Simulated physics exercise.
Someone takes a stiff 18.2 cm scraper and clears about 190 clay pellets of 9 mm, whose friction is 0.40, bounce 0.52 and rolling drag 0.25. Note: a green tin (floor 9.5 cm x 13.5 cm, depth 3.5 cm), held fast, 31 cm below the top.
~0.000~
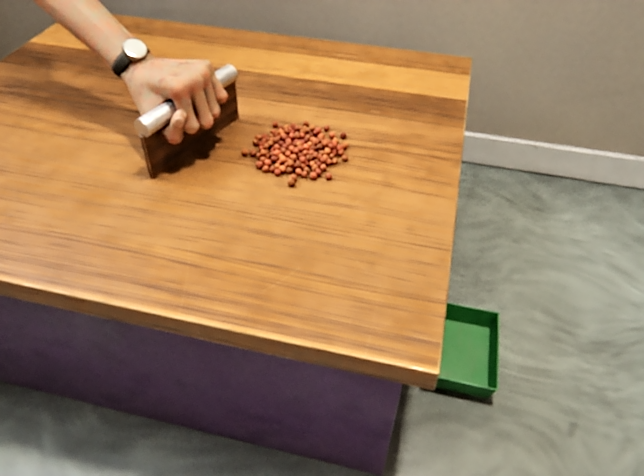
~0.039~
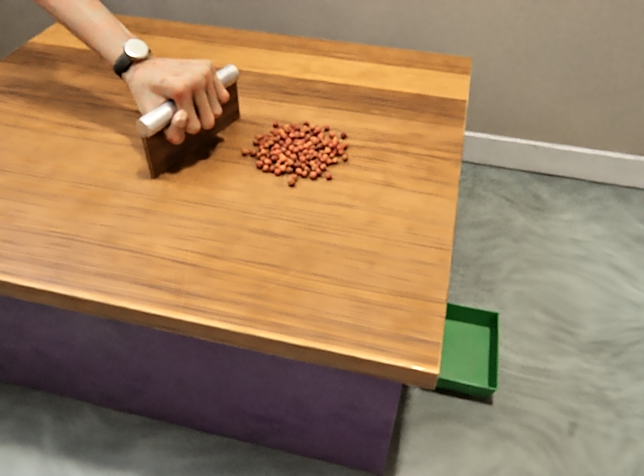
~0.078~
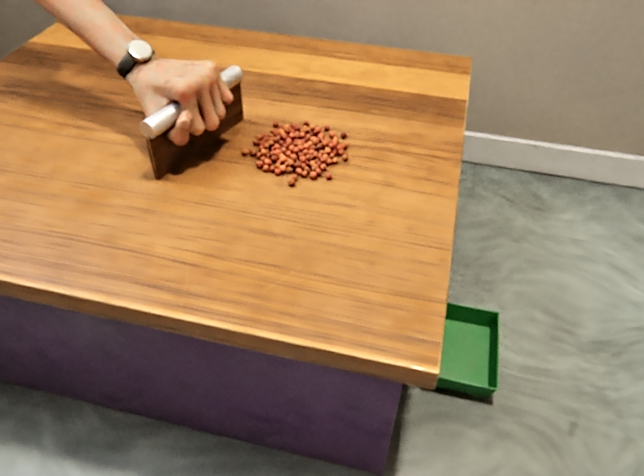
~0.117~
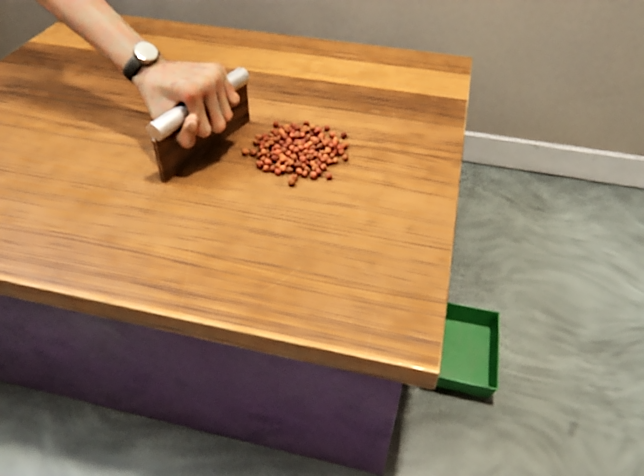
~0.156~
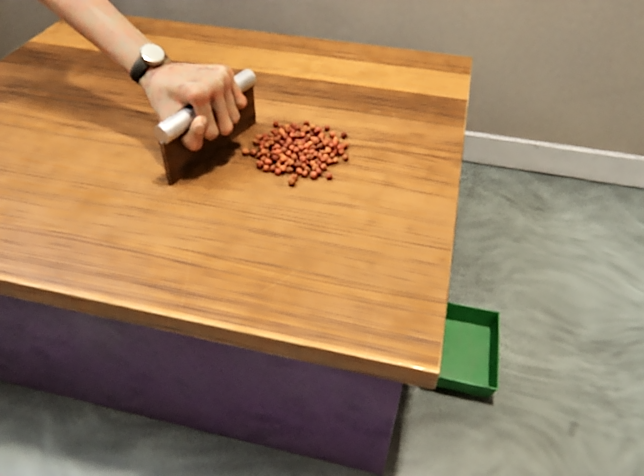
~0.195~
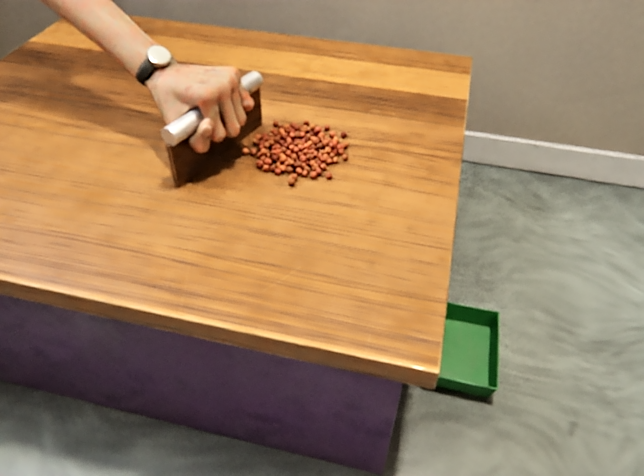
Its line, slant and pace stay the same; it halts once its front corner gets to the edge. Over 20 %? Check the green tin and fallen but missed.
Green tin: Yes; missed: No.
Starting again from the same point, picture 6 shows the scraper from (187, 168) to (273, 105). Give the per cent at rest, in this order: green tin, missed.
Green tin: 0; missed: 30.
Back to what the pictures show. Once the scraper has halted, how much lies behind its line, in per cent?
40 %.
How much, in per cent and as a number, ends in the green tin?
Result: Around 40 per cent.
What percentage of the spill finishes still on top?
About 55 percent.
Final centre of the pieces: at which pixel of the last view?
Near pixel (451, 196).
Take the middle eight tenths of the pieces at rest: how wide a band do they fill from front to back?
Roughly 18 cm from front to back.
After 0.65 s, scraper 17 cm from its start, spill 14 cm wide; still on top 100 %.
After 1.10 s, scraper 30 cm from its start, spill 18 cm wide; still on top 100 %.
After 1.49 s, scraper 35 cm from its start, spill 20 cm wide; green tin 35 %, off the edge, not caught 10 %, still on top 55 %.
In the end, at 2.3 s, green tin 40 %, fallen but missed 5 %, still on top 55 %.
